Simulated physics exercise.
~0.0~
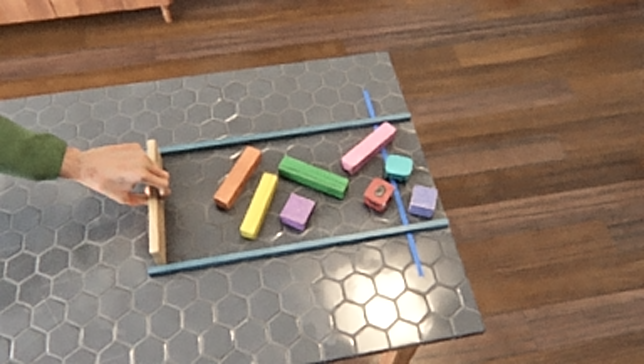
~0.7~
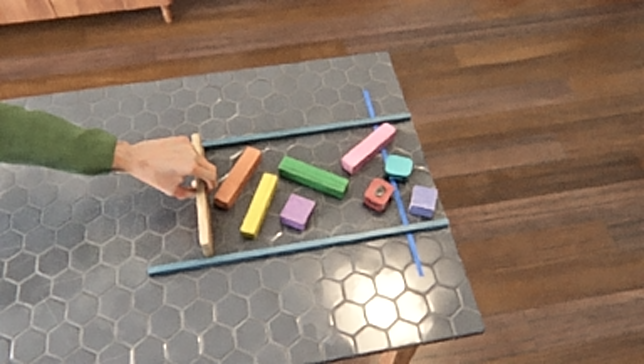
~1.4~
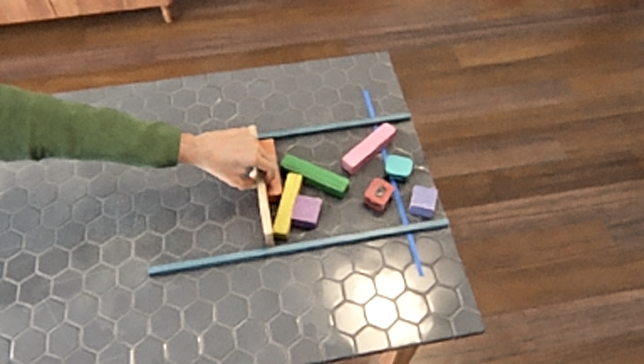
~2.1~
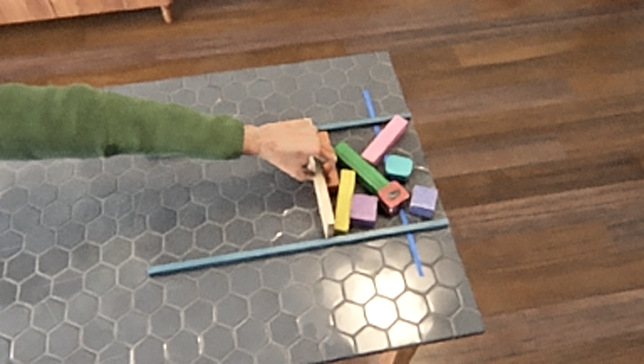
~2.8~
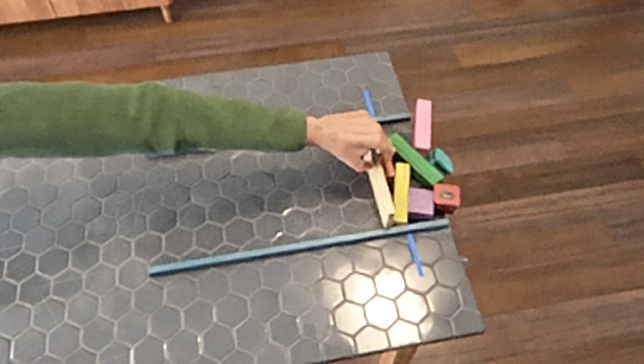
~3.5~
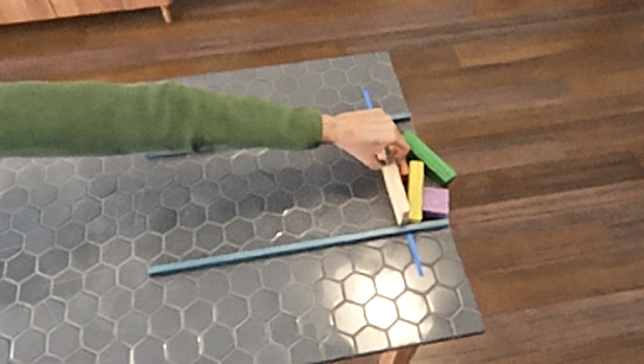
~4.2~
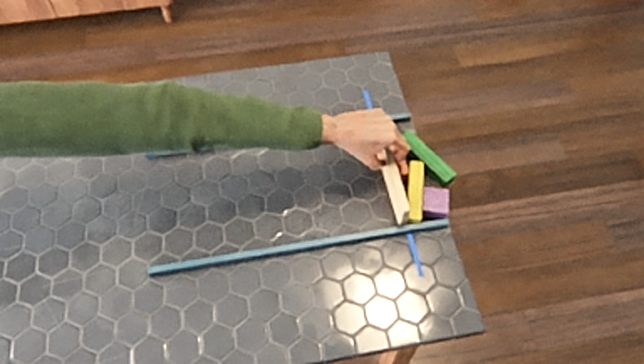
A hand pushing a wooden board rightward along a tabletop channel, sweeping coloured blocks together until four drop off the table's end.
